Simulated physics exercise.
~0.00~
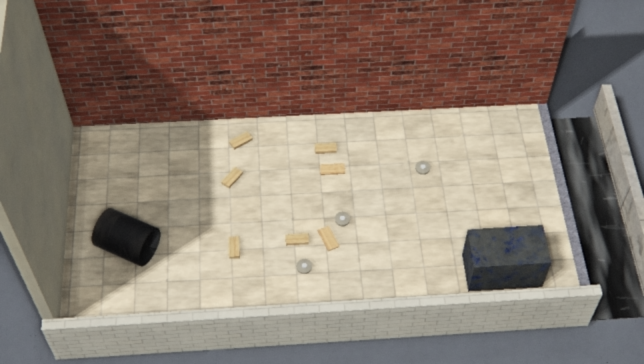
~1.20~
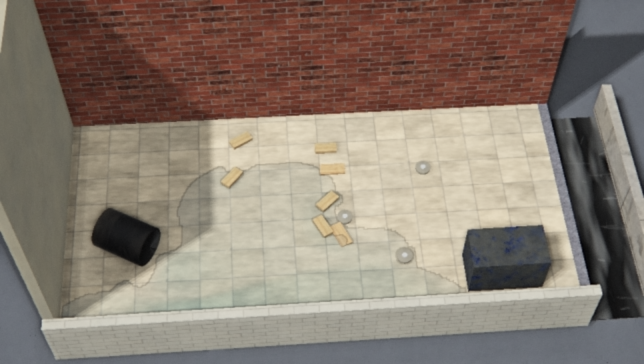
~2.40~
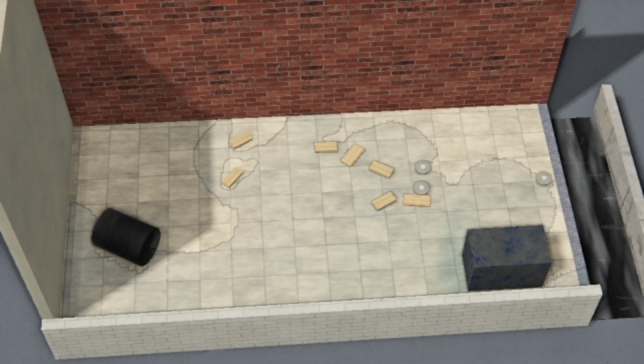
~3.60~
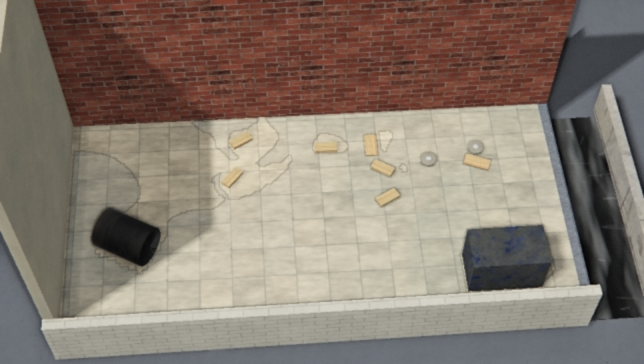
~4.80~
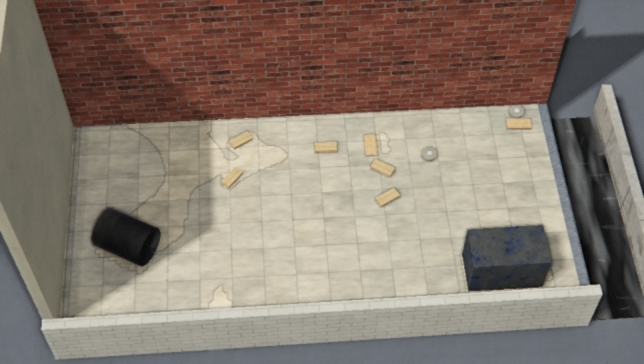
A black drum lies on its side at the left of a pale tiled floor, seen from above, with a red brick wall behind and a dark blue-mottled block at the front right. Small tan boards and round grey lids are scattered between them. Clear water spreads from the drum across the floor, shifting several boards and a lid rightward. As it reaches farther, more pieces drift right and toward the back, and one lid disappears from view. Finally the water draws back into patches, leaving a board and a lid near the back right corner while others rest mid-floor.
